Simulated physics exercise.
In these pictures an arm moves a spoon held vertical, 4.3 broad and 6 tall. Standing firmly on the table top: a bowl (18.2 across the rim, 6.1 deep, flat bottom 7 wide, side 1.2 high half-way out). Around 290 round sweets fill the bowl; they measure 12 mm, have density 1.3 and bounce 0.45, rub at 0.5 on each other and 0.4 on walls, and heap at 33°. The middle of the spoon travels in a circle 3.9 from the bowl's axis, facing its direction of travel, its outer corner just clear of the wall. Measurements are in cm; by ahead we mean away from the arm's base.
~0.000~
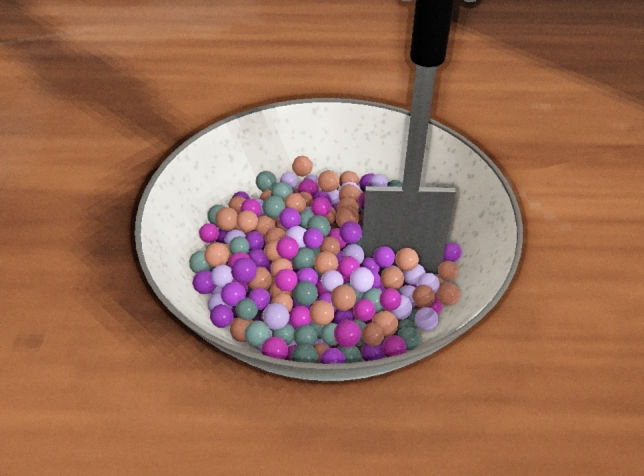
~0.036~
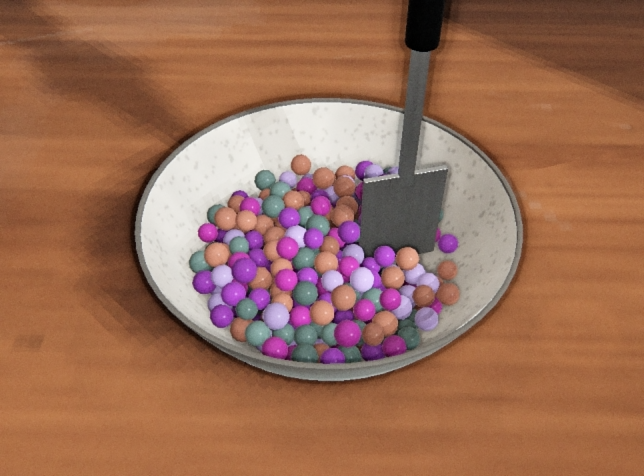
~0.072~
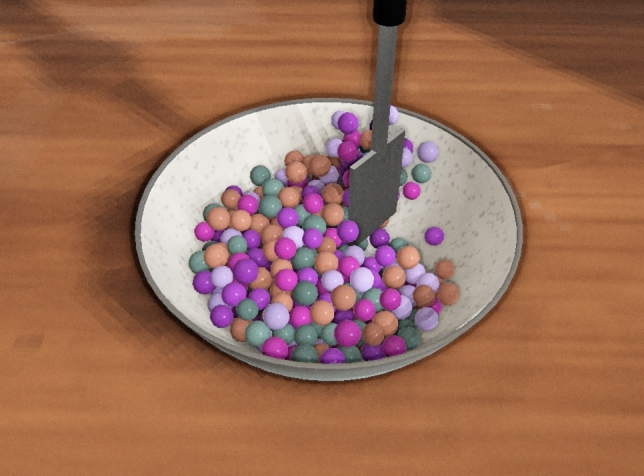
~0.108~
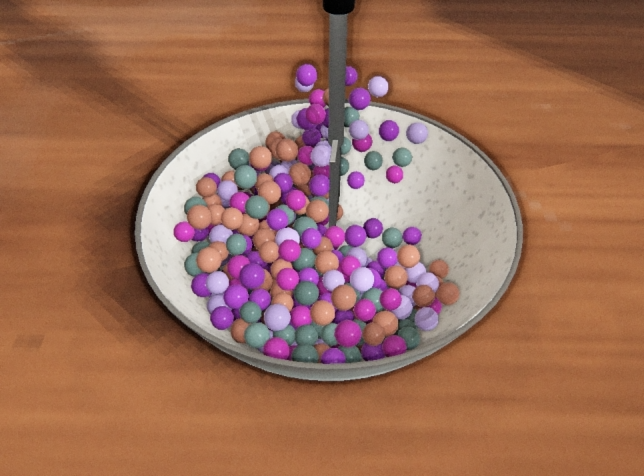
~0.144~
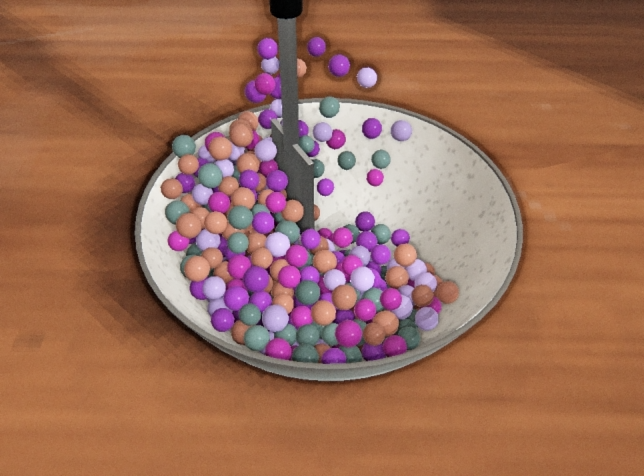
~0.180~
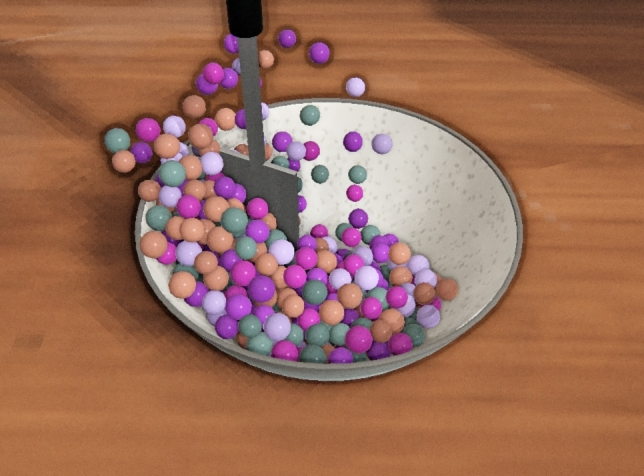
The video shows a gray flat-bladed tool with a black handle sweeping from right to left through small multicolored balls in a speckled white bowl, pushing them up the left side and tossing some above the rim.
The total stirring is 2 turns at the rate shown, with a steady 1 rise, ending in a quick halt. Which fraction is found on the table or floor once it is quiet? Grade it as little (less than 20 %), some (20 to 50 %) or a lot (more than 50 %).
Grade: Some, 20 to 50 %.
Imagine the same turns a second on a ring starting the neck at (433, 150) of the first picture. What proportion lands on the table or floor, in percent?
About 45 %.
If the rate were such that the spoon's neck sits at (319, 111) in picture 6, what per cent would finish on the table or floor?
Some 20 %.
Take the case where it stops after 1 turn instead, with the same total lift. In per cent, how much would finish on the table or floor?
It would be near 30 per cent.
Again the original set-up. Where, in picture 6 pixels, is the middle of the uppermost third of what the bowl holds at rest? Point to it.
Somewhere close to (365, 247).
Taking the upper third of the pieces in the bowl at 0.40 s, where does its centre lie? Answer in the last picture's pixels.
The top third is centred near (431, 200) in the last picture.
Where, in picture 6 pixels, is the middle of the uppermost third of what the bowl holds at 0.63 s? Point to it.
About (232, 296).
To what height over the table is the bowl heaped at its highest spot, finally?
The peak stands near 5.0 centimetres up.
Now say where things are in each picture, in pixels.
In the first picture, spoon neck at (414, 164), 0° round; upper third of the load around (313, 247), from x 200 to 450, top at y 165; 293 in the bowl.
In the second picture, spoon neck at (409, 149), 16° round; upper third of the load around (323, 231), from x 200 to 450, top at y 165.
In the third picture, spoon neck at (381, 123), 50° round; upper third of the load around (322, 206), from x 200 to 450, top at y 115.
In the fourth picture, spoon neck at (337, 111), 86° round; upper third of the load around (290, 187), from x 185 to 450, top at y 75.
In the fifth picture, spoon neck at (290, 116), 120° round; upper third of the load around (254, 178), from x 170 to 450, top at y 45; 286 in the bowl, 7 in flight or on the tool.
In the sixth picture, spoon neck at (255, 136), 155° round; upper third of the load around (214, 191), from x 115 to 445, top at y 40; 280 in the bowl, 13 in flight or on the tool.
After 0.40 s, 13° round, highest piece 9 above the table; 210 in the bowl, 56 on the table or floor, 27 in flight or on the tool.
After 0.63 s, 232° round, highest piece 8 above the table; 180 in the bowl, 100 on the table or floor, 13 in flight or on the tool.
After 0.94 s, 0° round, highest piece 6 above the table; 174 in the bowl, 119 on the table or floor.
After 1.64 s, 0° round, highest piece 5 above the table; 174 in the bowl, 119 on the table or floor.
At rest, 174 in the bowl, 119 on the table or floor. That is 41 % on the table or floor.
